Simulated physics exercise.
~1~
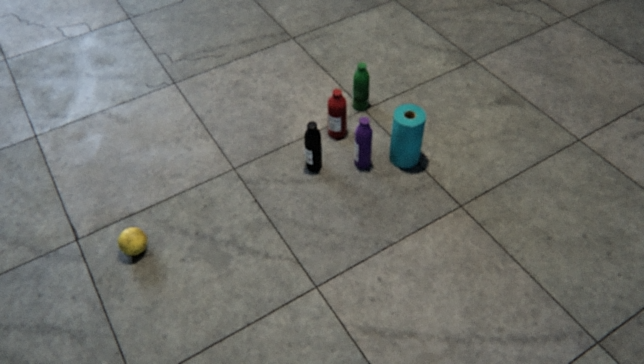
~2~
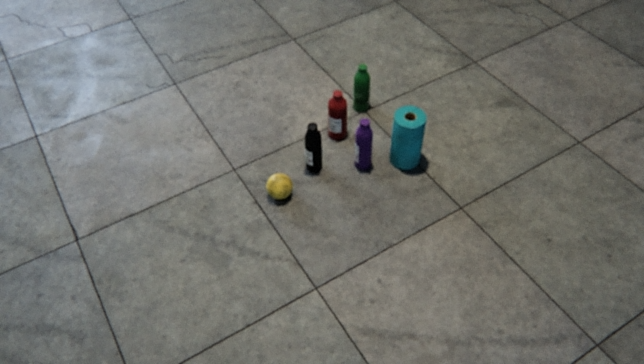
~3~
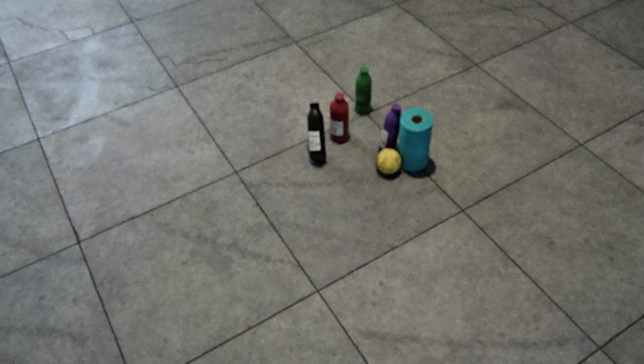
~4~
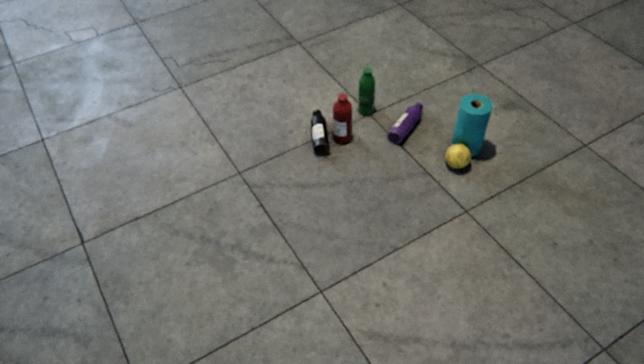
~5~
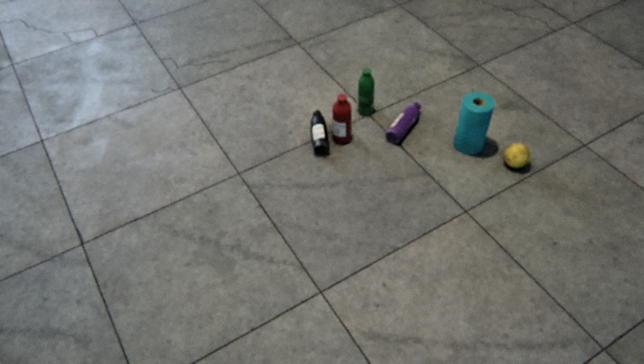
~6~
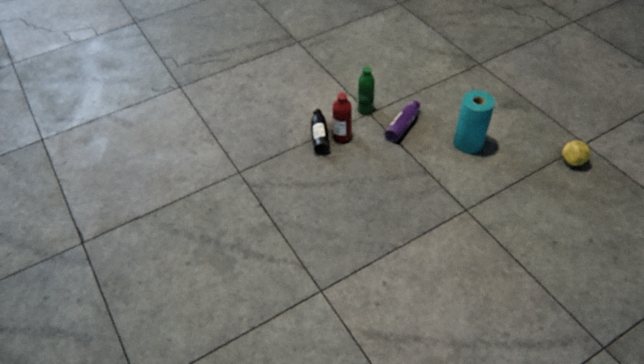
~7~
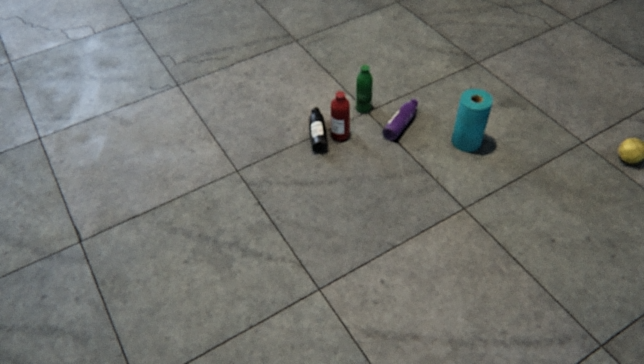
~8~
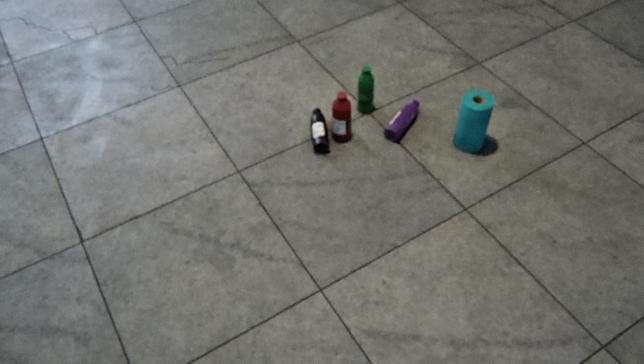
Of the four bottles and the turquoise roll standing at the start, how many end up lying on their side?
Two of them end up lying on the floor, the black bottle and the purple bottle.
